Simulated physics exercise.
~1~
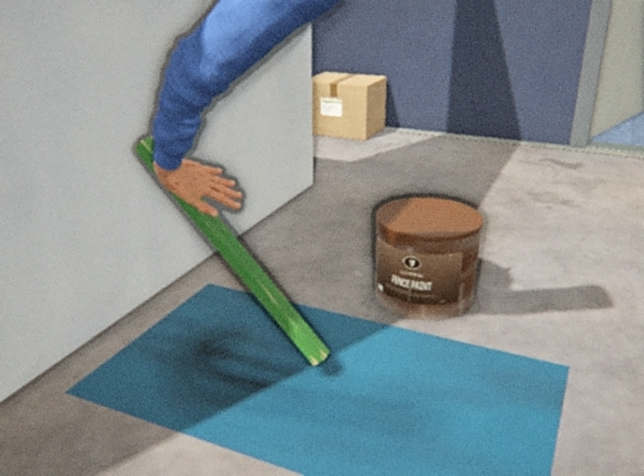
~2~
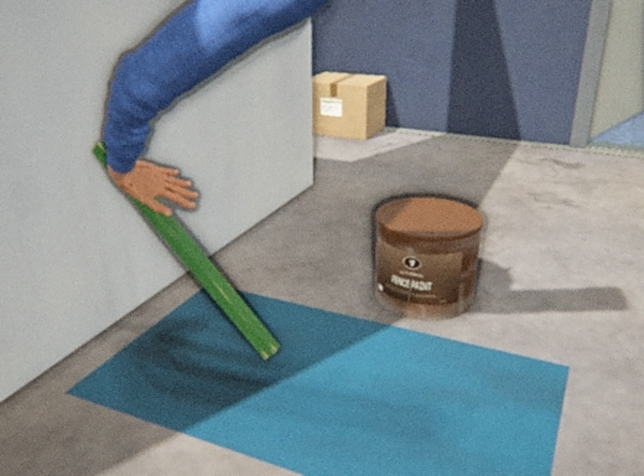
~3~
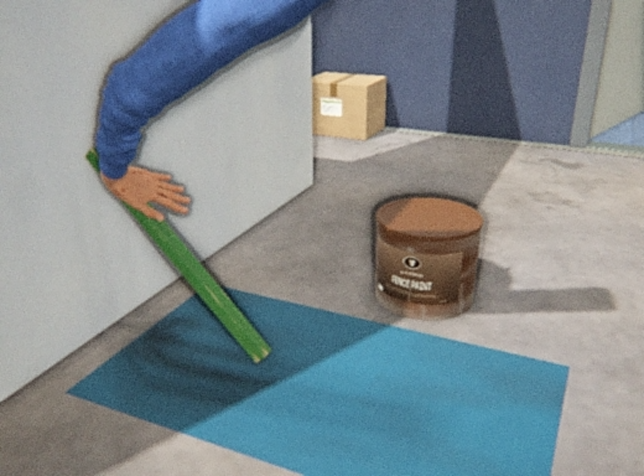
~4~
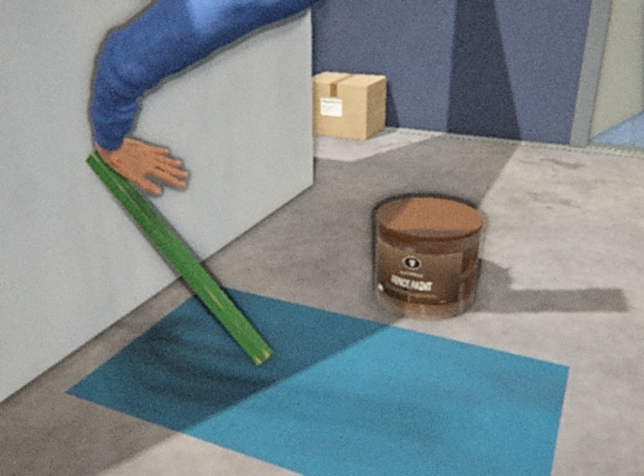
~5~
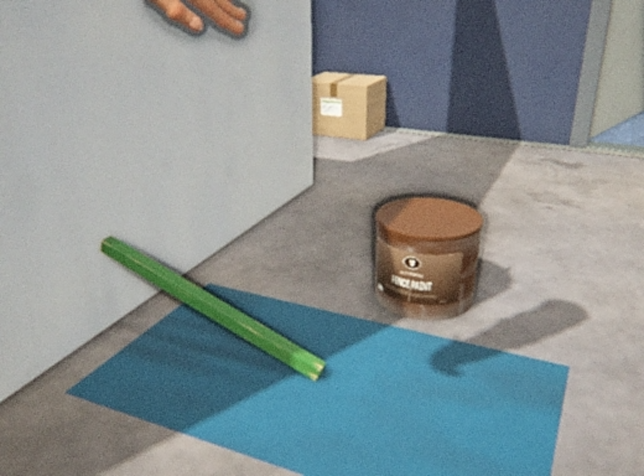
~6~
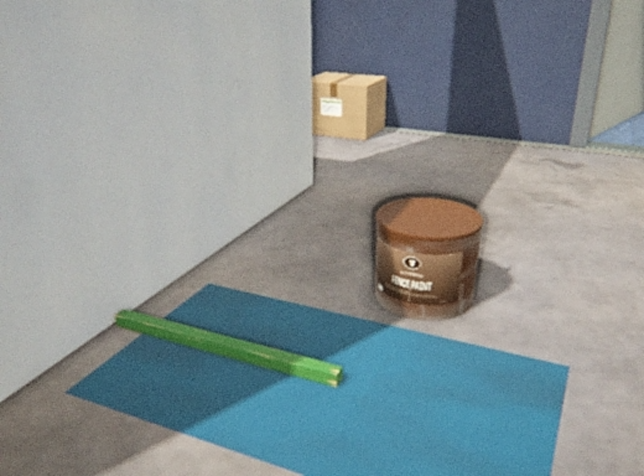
To begin with, a hand in a blue sleeve holds a green pole at a slant near a pale grey wall, its lower end over a blue patch on the floor, with a brown pail standing to the right. The hand shifts the pole to the left and leans it against the wall. It then lets go and draws back upward. The pole slips out, its top dropping down the wall while its foot slides to the right. Finally, the pole lies on the floor across the blue patch, and the pail still stands in its place.
